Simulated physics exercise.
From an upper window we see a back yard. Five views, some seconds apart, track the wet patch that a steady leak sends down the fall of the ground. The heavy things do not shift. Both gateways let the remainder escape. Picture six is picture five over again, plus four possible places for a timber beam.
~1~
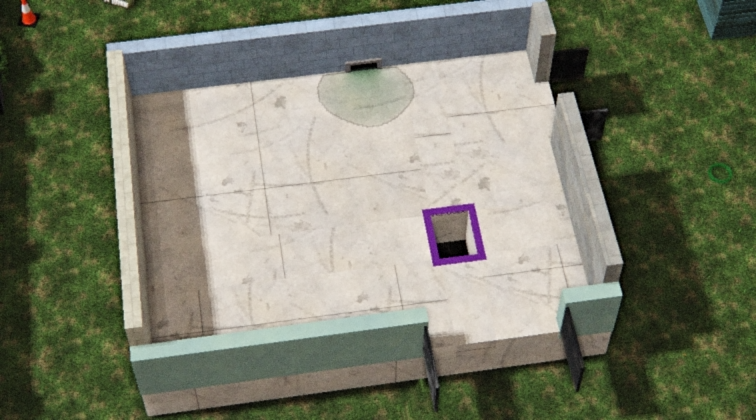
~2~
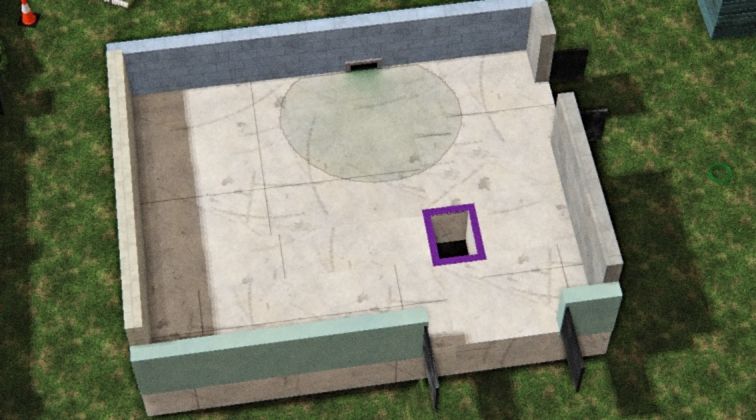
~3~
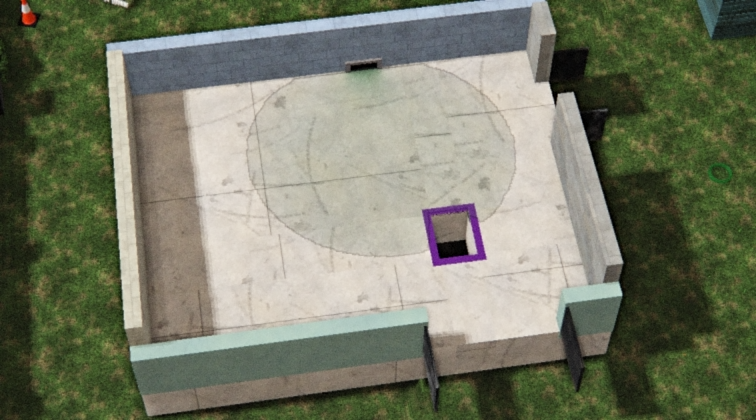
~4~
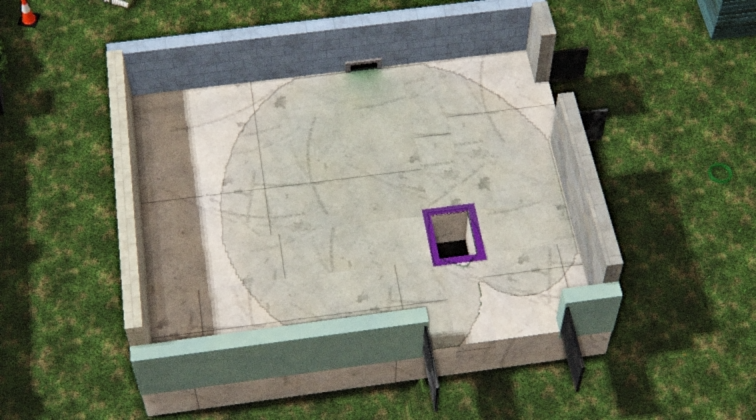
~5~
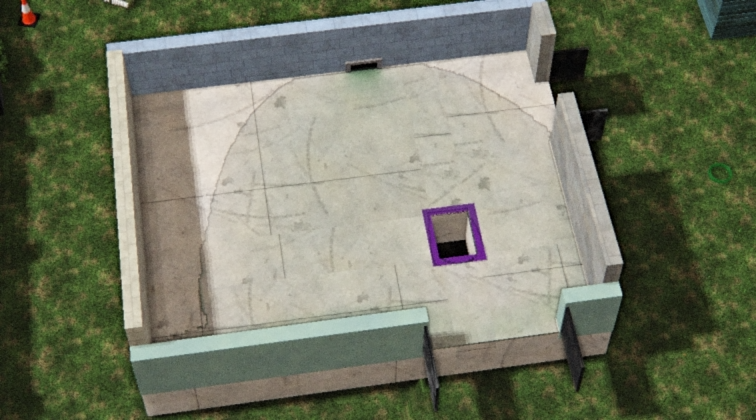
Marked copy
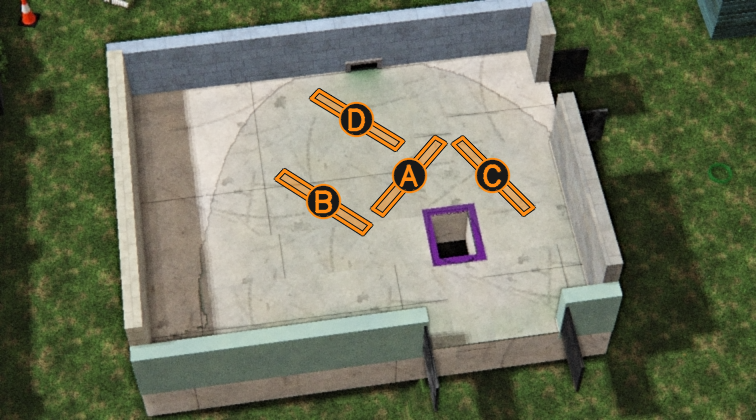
In a back yard seen from above, a small patch of greenish water lies below an opening in the back wall of a pale walled enclosure. The water spreads outward across the floor, reaches and surrounds the purple-framed square drain, then extends to the front wall, covering most of the ground.
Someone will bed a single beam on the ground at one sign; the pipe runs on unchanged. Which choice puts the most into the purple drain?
B works best here.
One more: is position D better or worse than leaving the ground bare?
It is worse.
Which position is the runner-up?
C.
In orange, A from (377, 211) to (440, 140); B from (280, 174) to (366, 229); C from (458, 141) to (528, 210); D from (315, 94) to (399, 145).
If A is chosen, about 5 % of the stream goes into the purple drain, about 94 % out by the gates.
If B is chosen, about 40 % of the stream goes into the purple drain, about 59 % out by the gates.
If C is chosen, about 23 % of the stream goes into the purple drain, about 77 % out by the gates.
If D is chosen, about 13 % of the stream goes into the purple drain, about 86 % out by the gates.
